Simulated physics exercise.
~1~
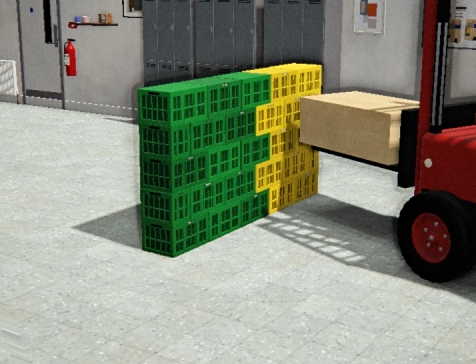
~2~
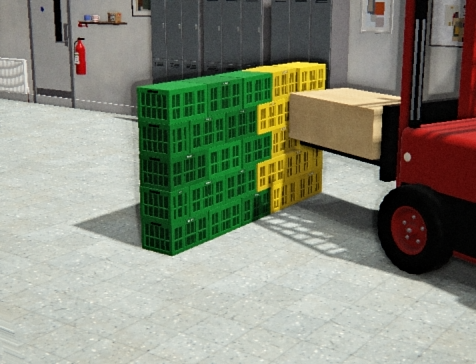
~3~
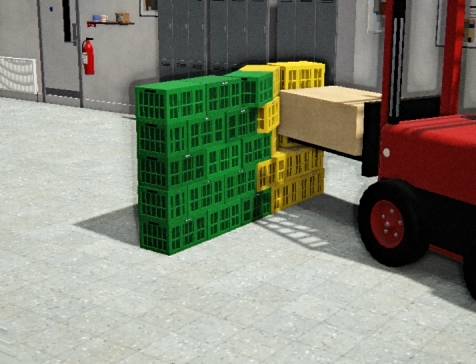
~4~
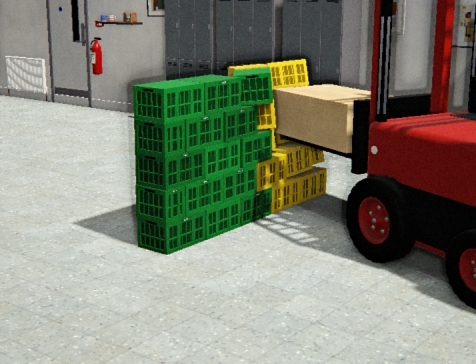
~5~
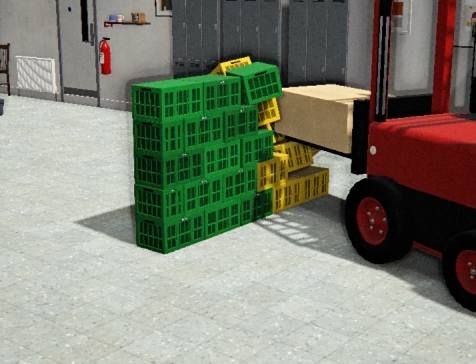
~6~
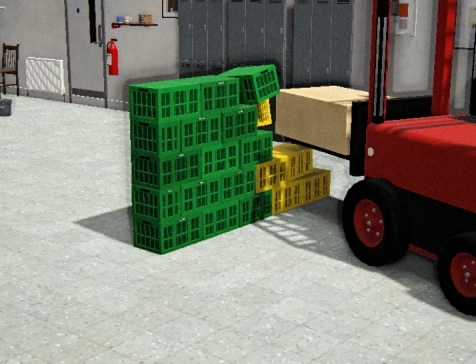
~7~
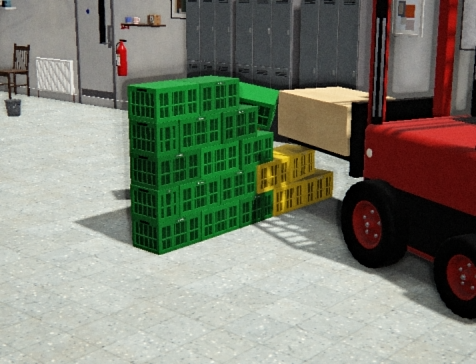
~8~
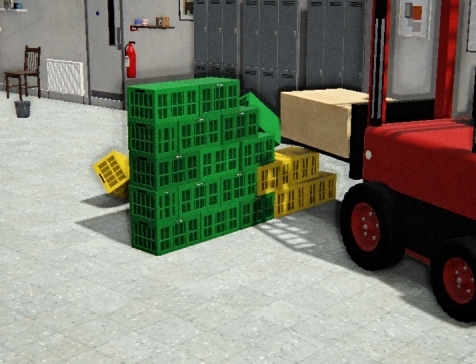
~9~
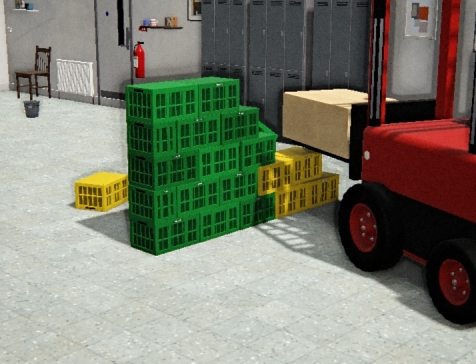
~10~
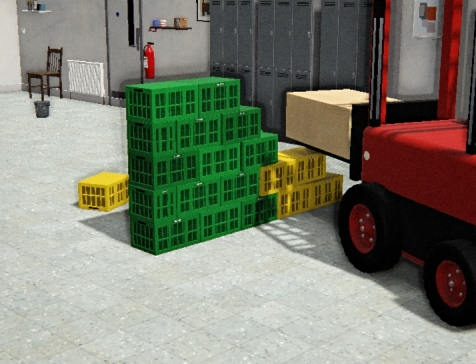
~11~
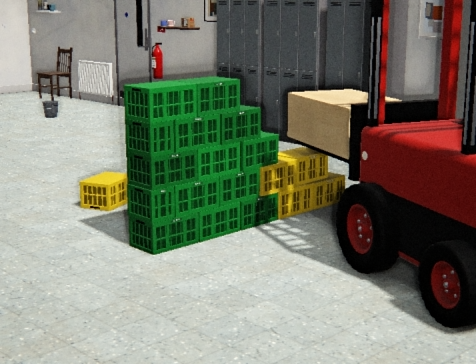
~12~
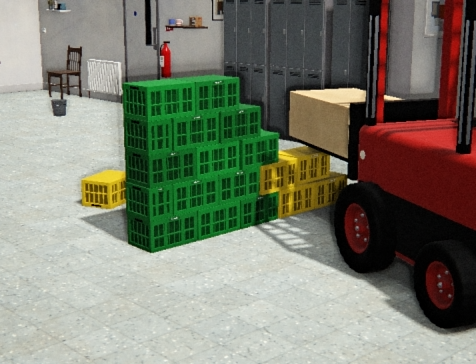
A red forklift carrying a box moved left into the yellow end of a stacked crate wall, knocking several yellow crates and a green one down behind it, then stopped; most green crates stayed stacked, and one yellow crate lay on the floor at left.
